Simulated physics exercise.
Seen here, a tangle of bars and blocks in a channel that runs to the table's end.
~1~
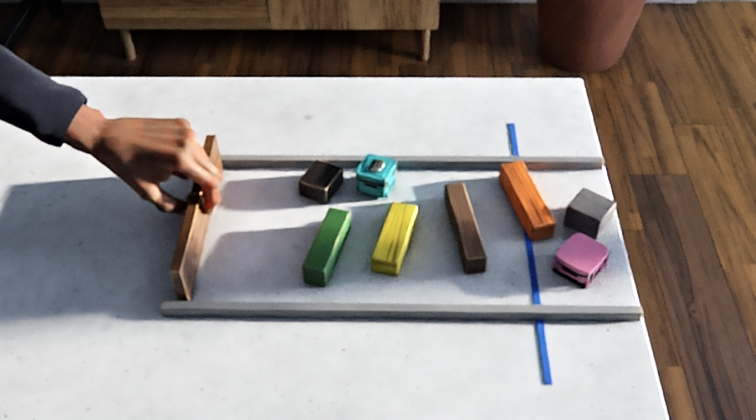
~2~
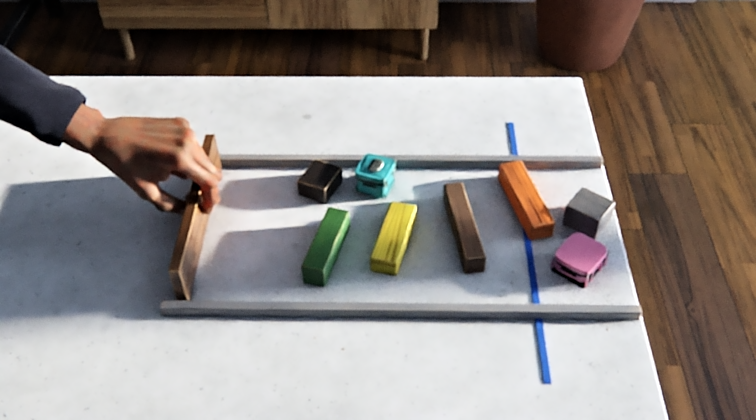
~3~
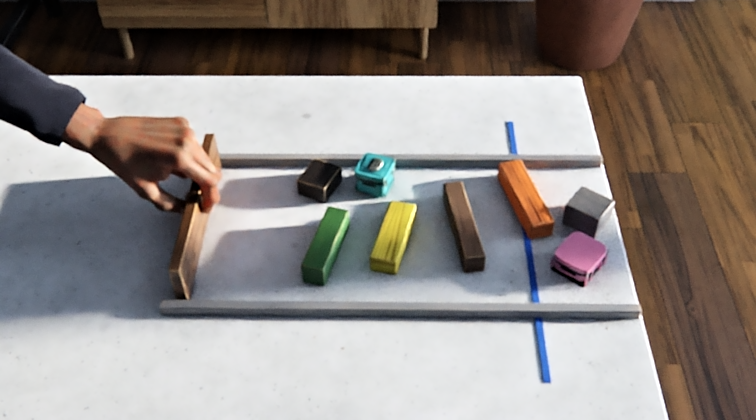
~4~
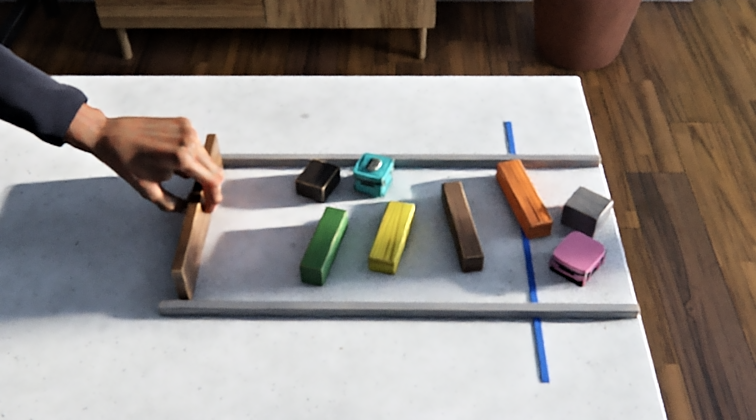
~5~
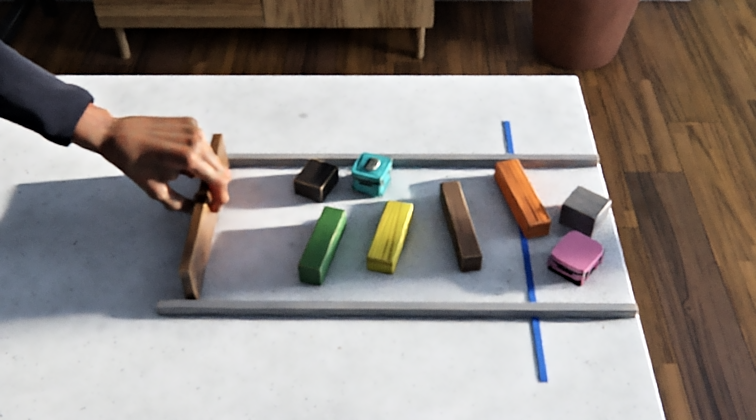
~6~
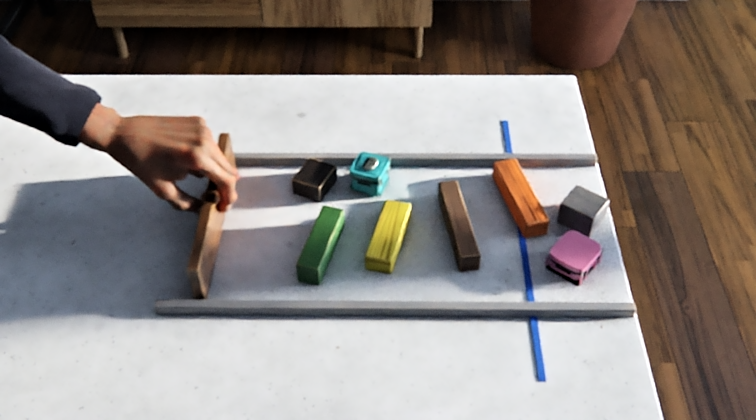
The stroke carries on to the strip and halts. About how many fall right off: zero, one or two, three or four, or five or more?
Outcome: The number that fall off is one or two.
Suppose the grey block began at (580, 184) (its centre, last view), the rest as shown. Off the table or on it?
From there it comes down.
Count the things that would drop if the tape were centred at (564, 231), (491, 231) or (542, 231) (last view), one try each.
Try by try, 4, 0 and 3.
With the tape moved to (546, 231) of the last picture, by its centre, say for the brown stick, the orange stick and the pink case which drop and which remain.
The brown stick stays on, the orange stick drops off, the pink case goes over.
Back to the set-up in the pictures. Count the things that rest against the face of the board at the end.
2 of them.
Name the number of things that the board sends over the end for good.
Exactly 1.
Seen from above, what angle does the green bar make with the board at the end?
Roughly 0° out of line.
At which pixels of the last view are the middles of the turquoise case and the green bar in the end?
About (563, 173), and the other about (536, 245).
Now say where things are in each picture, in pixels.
Grey block (590, 213); pink case (581, 260); orange stick (526, 199); board (198, 214); tape (528, 234), in the first picture.
Pink case (580, 260); green bar (327, 246), in the second picture.
Orange stick (525, 198); turquoise case (375, 176), in the third picture.
Grey block (586, 212); black block (318, 181), in the fourth picture.
Pink case (576, 258); yellow stick (390, 236), in the fifth picture.
Grey block (583, 211); pink case (574, 258); orange stick (520, 197); board (214, 212); tape (521, 231), in the sixth picture.
Early on, none off yet; grey block at rest near (583, 211); pink case at rest near (574, 258); orange stick at rest near (520, 197).
A while later, none off yet; grey block moving near (595, 210); pink case moving near (581, 257); orange stick travelled a little near (554, 197).
Finally, the number that fall off is one or two; lost, grey block.
